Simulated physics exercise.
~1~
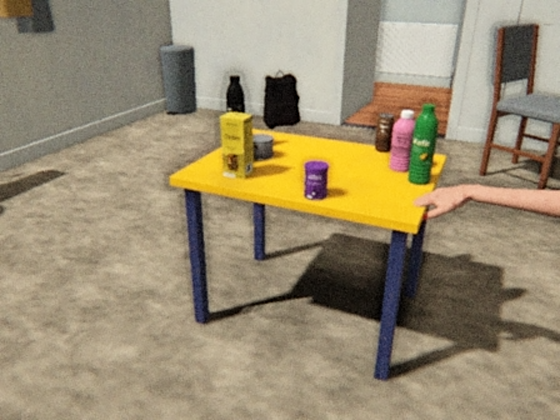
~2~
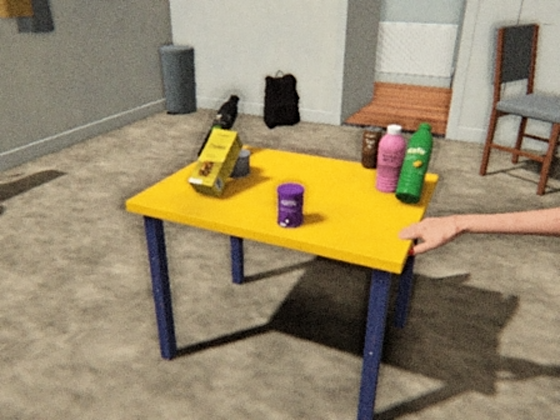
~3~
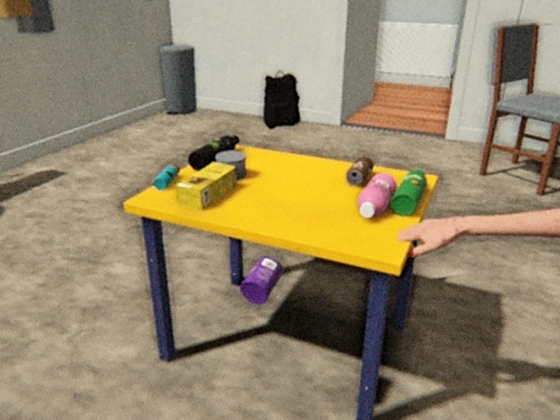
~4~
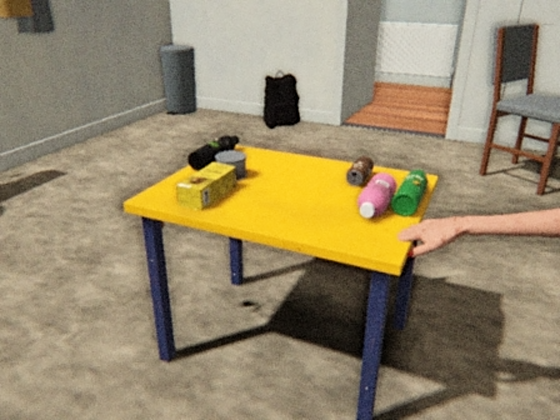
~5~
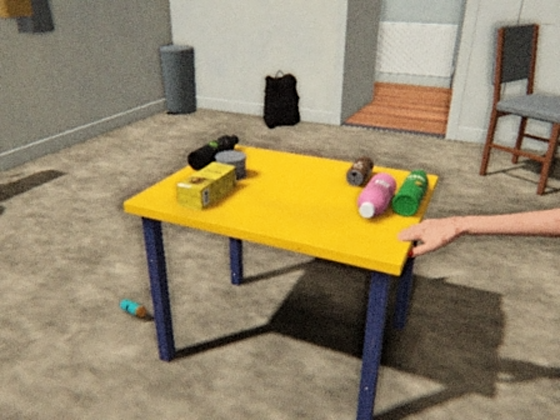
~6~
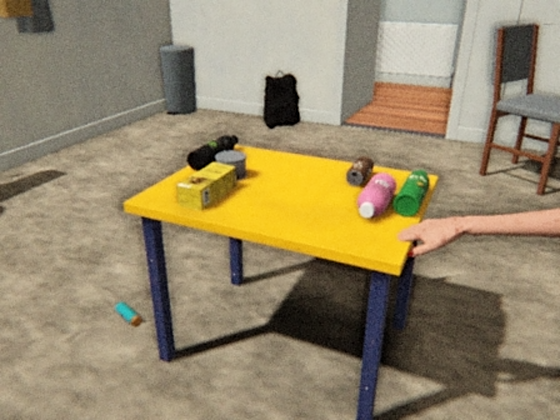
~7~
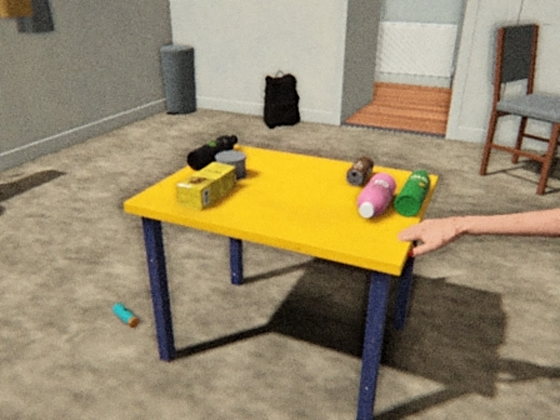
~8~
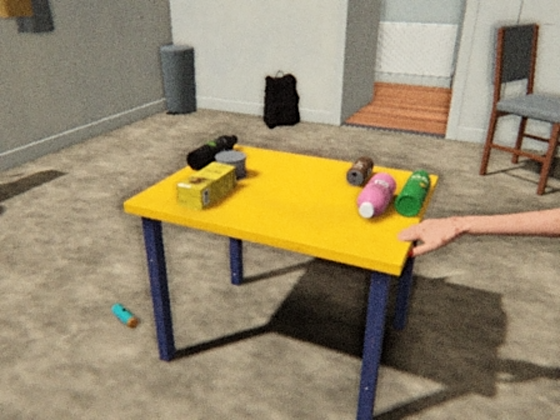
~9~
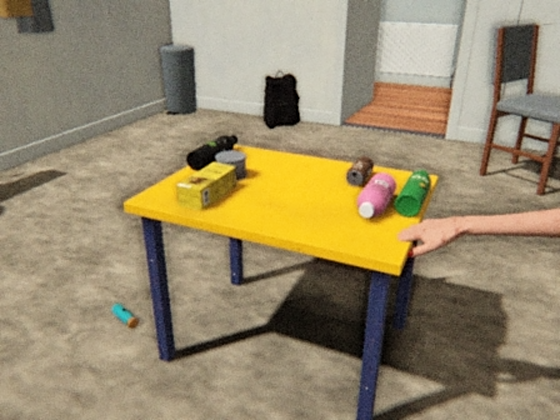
We see a hand at the edge of a yellow table as it jerks toward us, toppling the bottles, brown can and yellow carton. A purple tin and a turquoise shaker drop to the floor, while the toppled items and a grey tub stay on top.
